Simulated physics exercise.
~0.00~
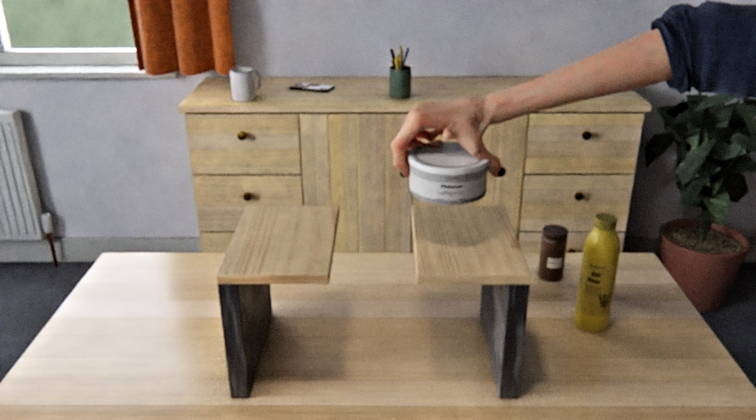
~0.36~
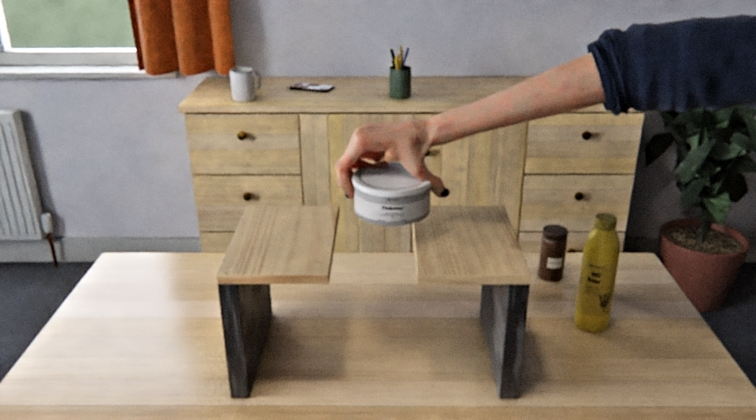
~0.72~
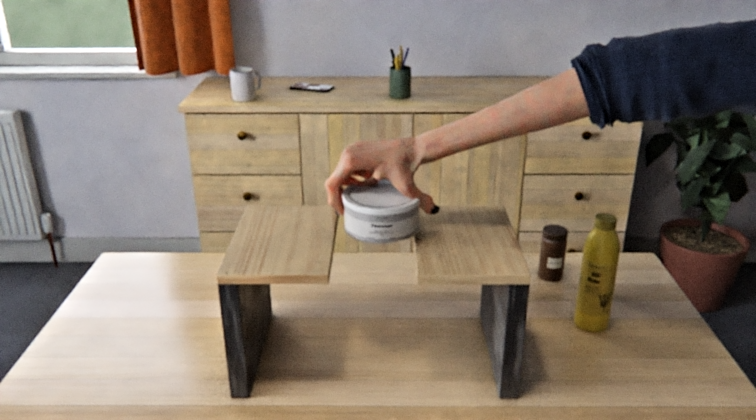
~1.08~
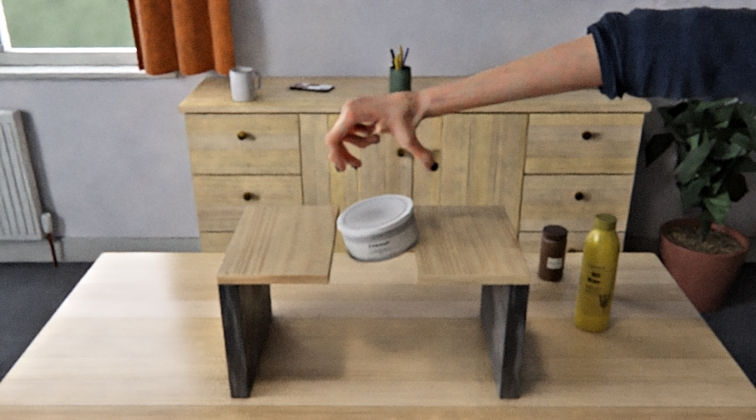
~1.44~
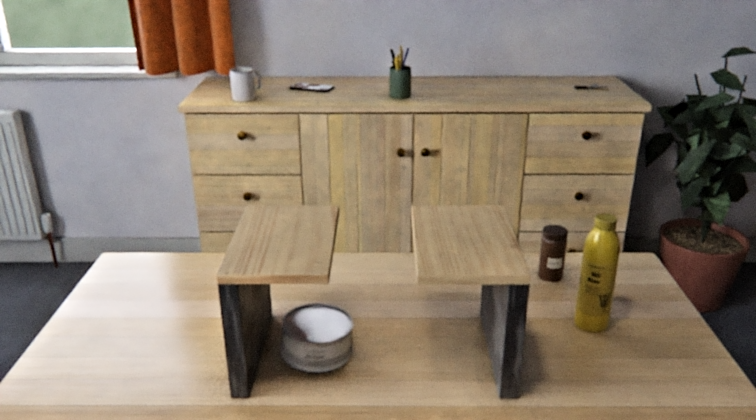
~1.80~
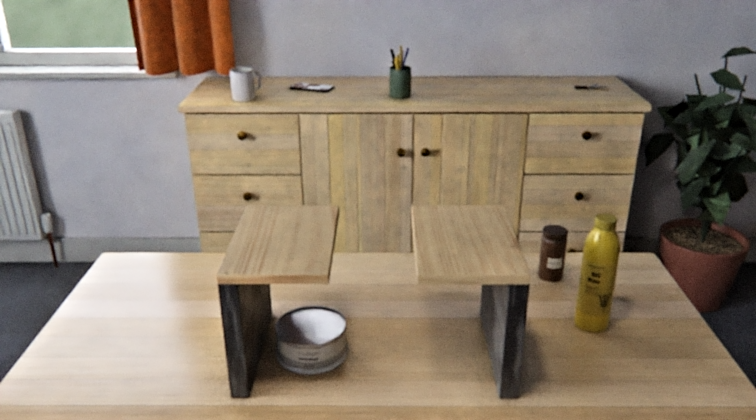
On a wooden table in a room with a sideboard, a hand carried a white tub left over the gap between two raised wooden stands, lowered it and let go, and the tub tilted, dropped through and ended up on the table below.
